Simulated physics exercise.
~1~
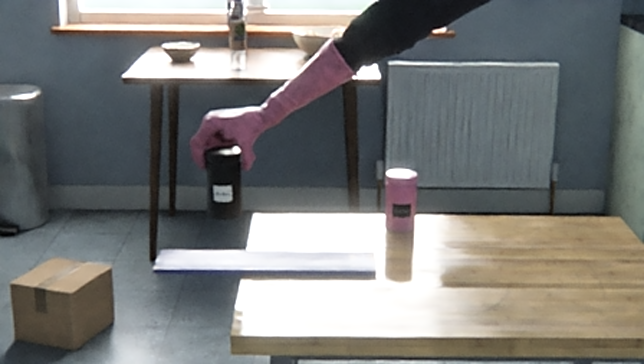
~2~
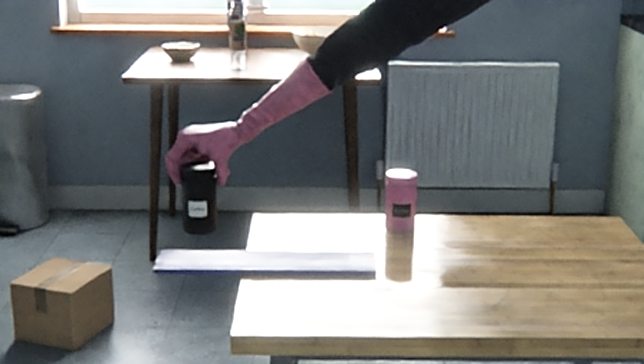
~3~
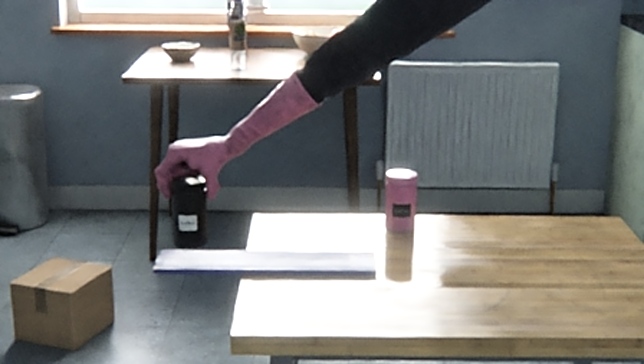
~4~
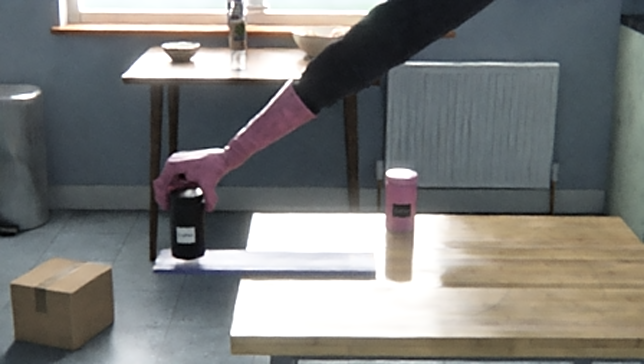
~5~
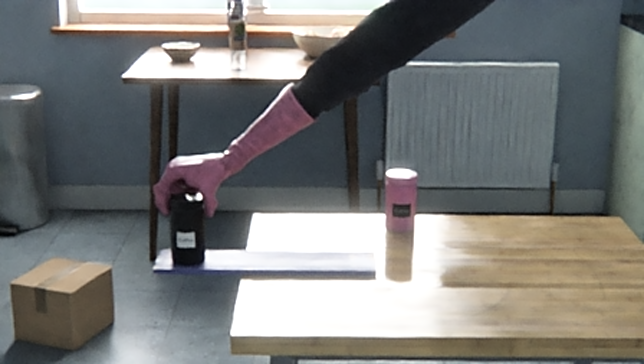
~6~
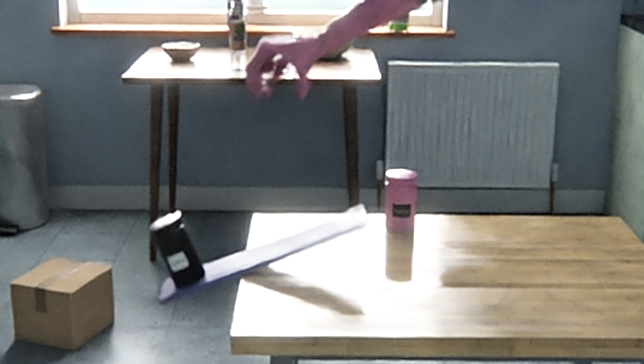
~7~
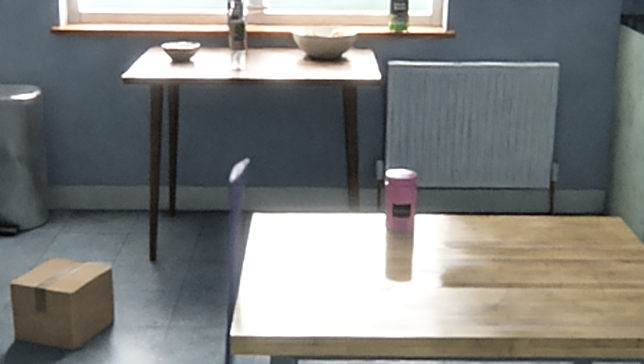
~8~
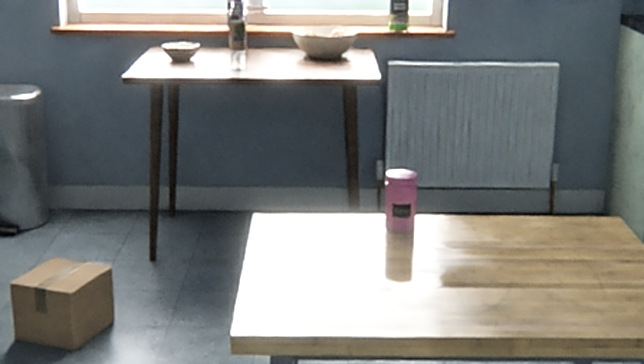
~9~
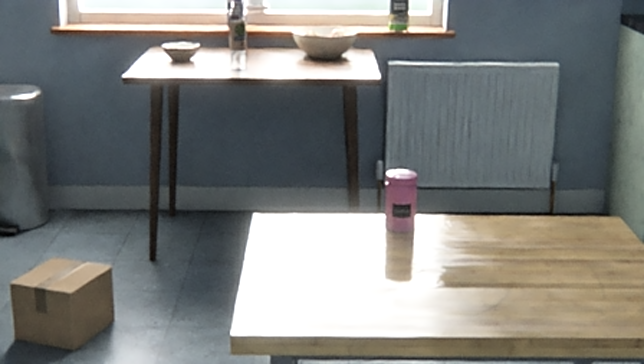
At the start, a pink-gloved hand holds a black jar above the free end of a flat plank that sticks out to the left of a wooden table, where a pink jar stands. The hand moves the jar left and lowers it until it sits upright near the plank's outer end. Once the hand lets go and draws back, that end dips, the other end lifts, and the jar leans. The plank swings nearly upright beside the table's edge as the jar drops from view. Finally the plank is gone too, while the pink jar still stands in place.
